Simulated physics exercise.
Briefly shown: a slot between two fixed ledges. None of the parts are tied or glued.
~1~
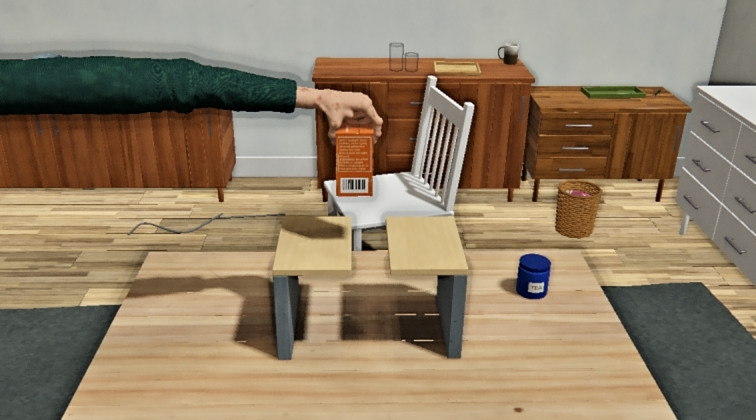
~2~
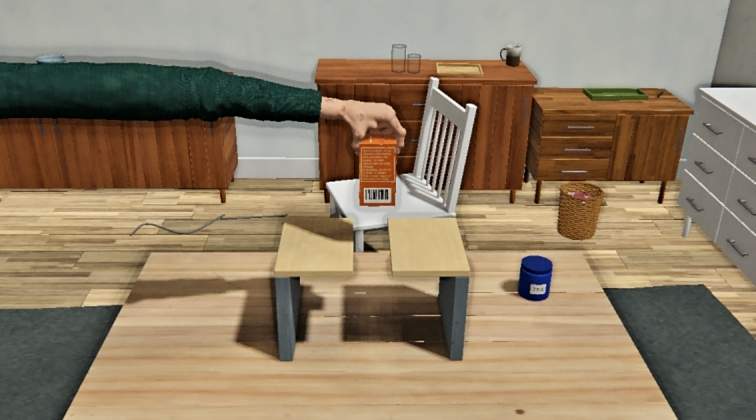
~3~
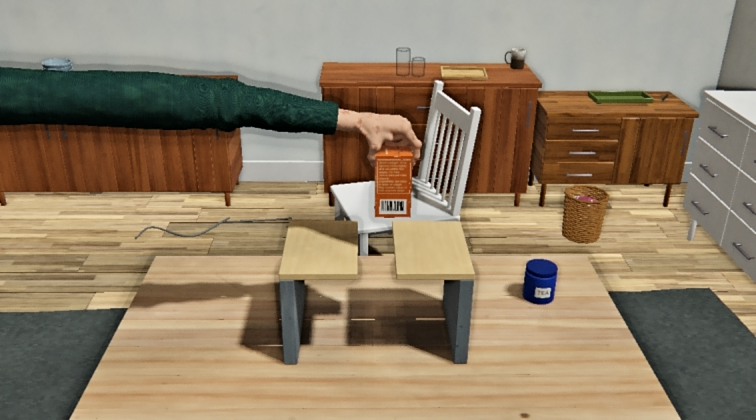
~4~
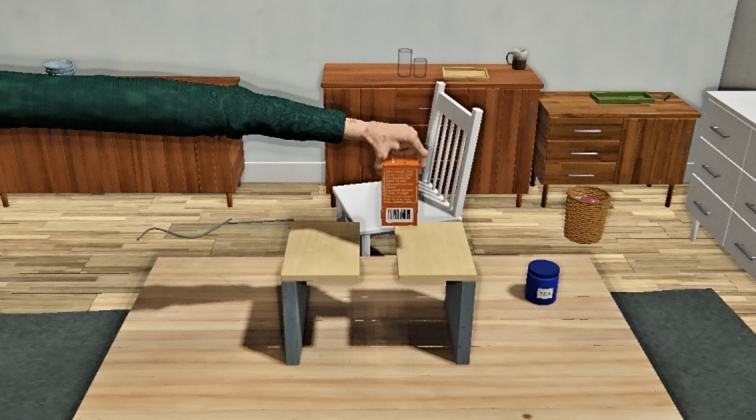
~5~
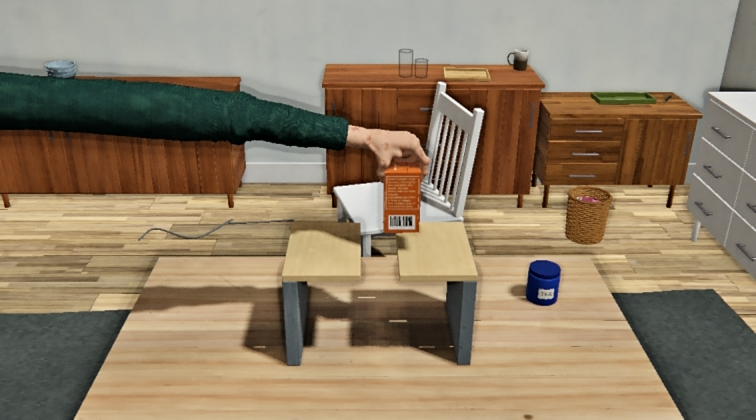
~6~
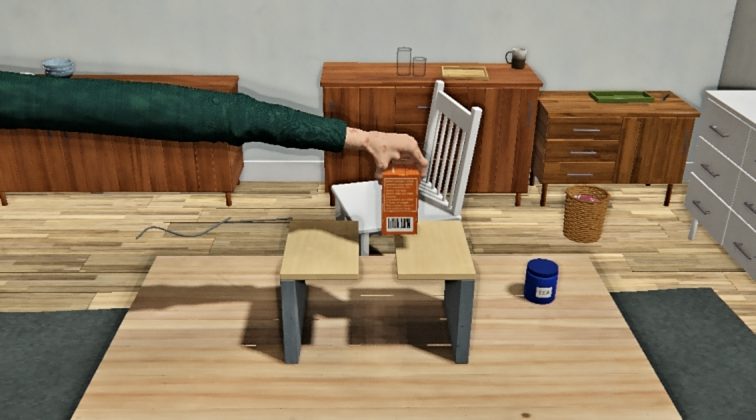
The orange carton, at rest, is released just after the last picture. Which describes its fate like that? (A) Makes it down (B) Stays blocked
Stays blocked (B).
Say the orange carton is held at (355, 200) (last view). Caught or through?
It gets held up.
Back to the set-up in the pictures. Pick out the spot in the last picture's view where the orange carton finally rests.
Pretty much around (399, 216), I'd say.
Then, 0.20 s on from there, orange carton shifted a little near (399, 217).
Then, 0.40 s on from there, orange carton resting near (400, 215).
In the end, moved from the start, orange carton; blue jar unmoved. At the end, from the last picture's camera, orange carton near (399, 216). The carton is caught.
